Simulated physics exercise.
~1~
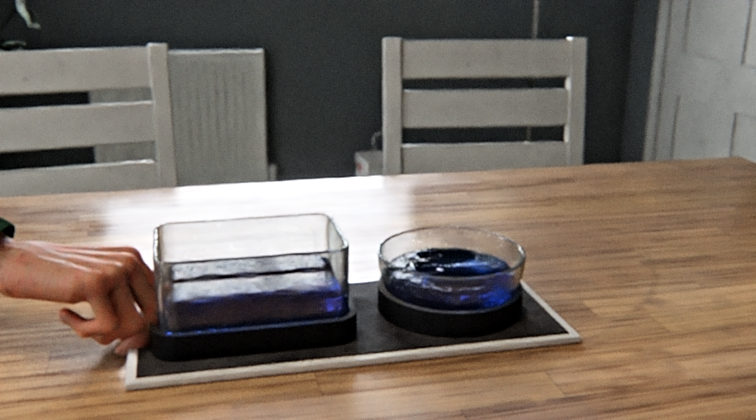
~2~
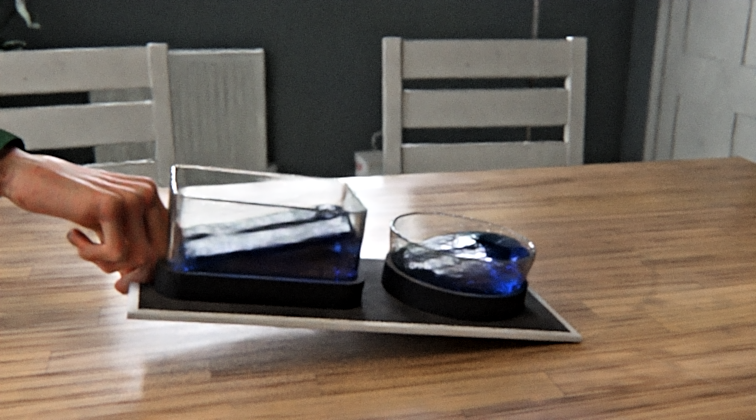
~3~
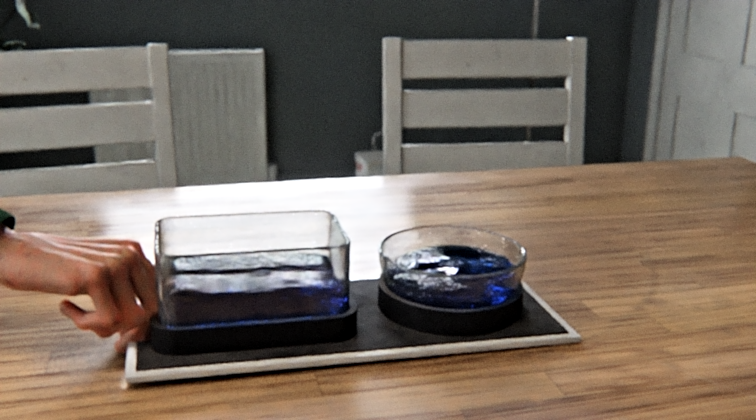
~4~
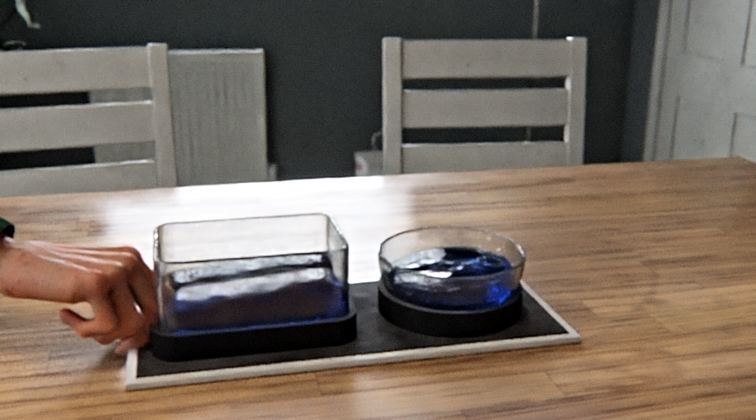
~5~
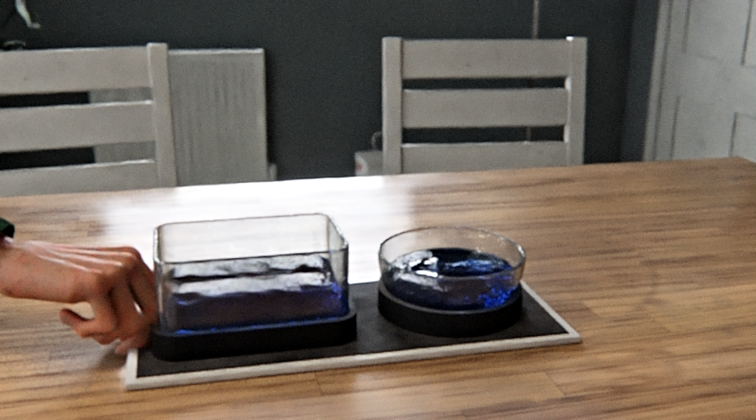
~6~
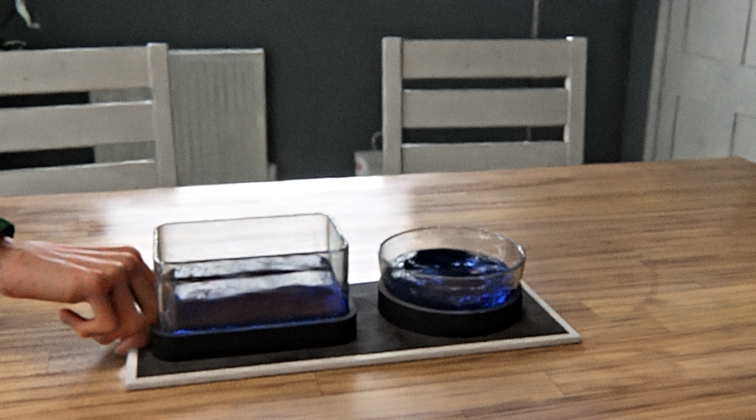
A hand at the left grips the edge of a dark tray with a pale rim on a wooden table, seen from slightly above, with light chairs and a dark wall behind. On the tray, a clear rectangular food box stands at the left and a round glass bowl at the right, both holding blue water in black holders. The hand lifts the tray's left edge, and the water slants inside both containers. It then lowers the edge to the table, leaving the water rippling. The ripples ease, and the food box still holds its water as the hand stays beside the tray.
